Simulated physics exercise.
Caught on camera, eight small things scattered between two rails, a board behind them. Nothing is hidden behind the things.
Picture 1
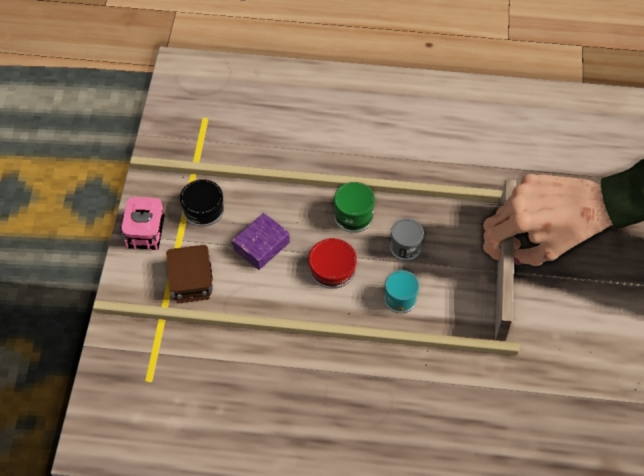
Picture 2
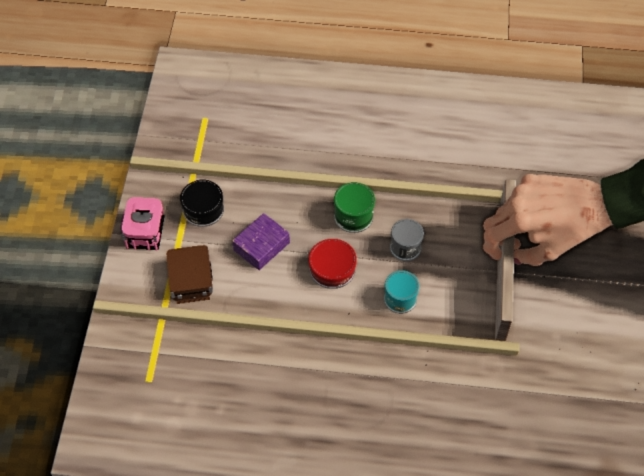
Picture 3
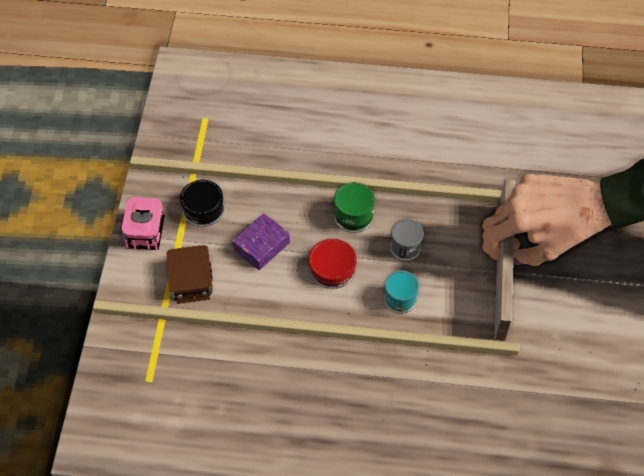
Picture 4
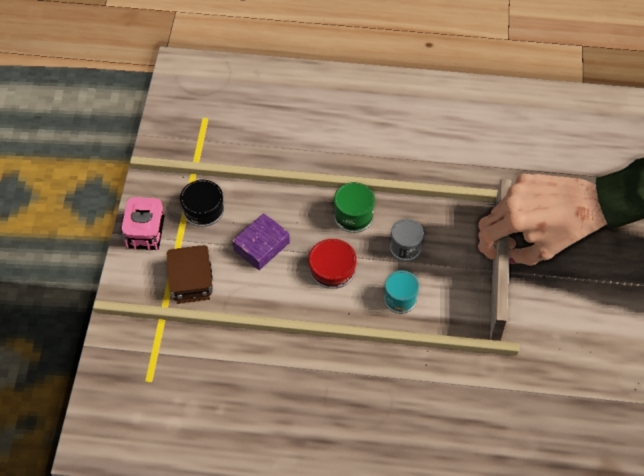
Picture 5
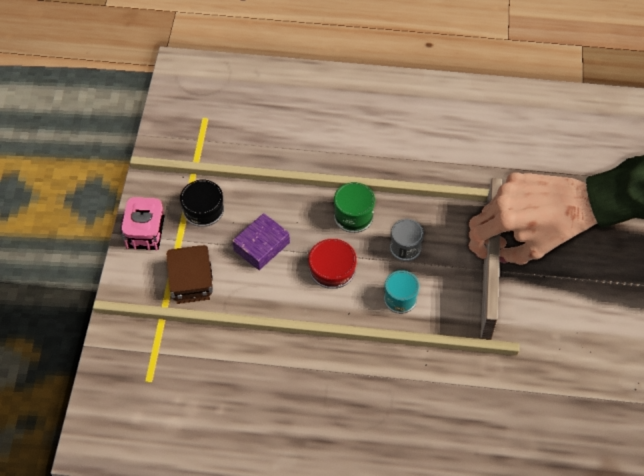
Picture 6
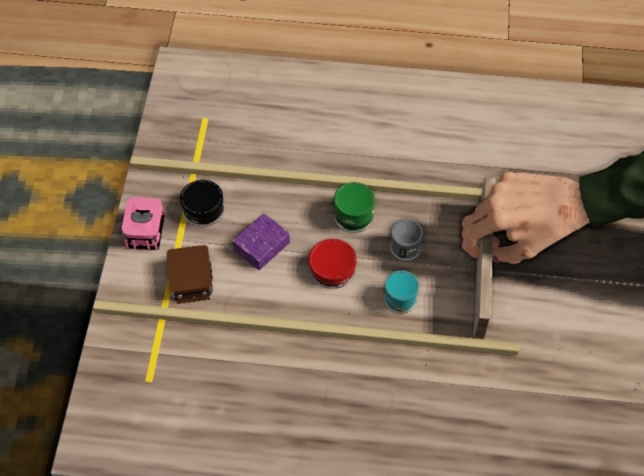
The clip opens on eight small objects, among them a pink case, a black tin and a purple block, scattered between two rails on a wooden surface crossed by yellow tape. A hand at the right holds a board still, then slides it slightly left, while the objects stay put.
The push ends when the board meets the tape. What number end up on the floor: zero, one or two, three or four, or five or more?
The number that fall off is one or two.
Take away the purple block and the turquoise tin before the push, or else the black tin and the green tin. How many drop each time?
The counts: 1 and 1.
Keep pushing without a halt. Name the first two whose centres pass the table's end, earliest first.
In order: The pink case, then the black tin.
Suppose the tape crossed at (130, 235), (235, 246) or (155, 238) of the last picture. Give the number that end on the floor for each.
Try by try, 6, 0 and 4.
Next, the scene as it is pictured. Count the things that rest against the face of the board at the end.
4 of them.
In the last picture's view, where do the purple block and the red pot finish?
About (126, 225), and the other about (151, 253).
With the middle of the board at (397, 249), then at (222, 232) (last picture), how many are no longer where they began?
At the one place 2, at the other 8.
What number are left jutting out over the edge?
The number is 3.
A little later, none off yet; pink case at rest near (144, 224); black tin at rest near (202, 203); brown case at rest near (190, 274).
When it is over, the number that fall off is one or two; down, pink case.
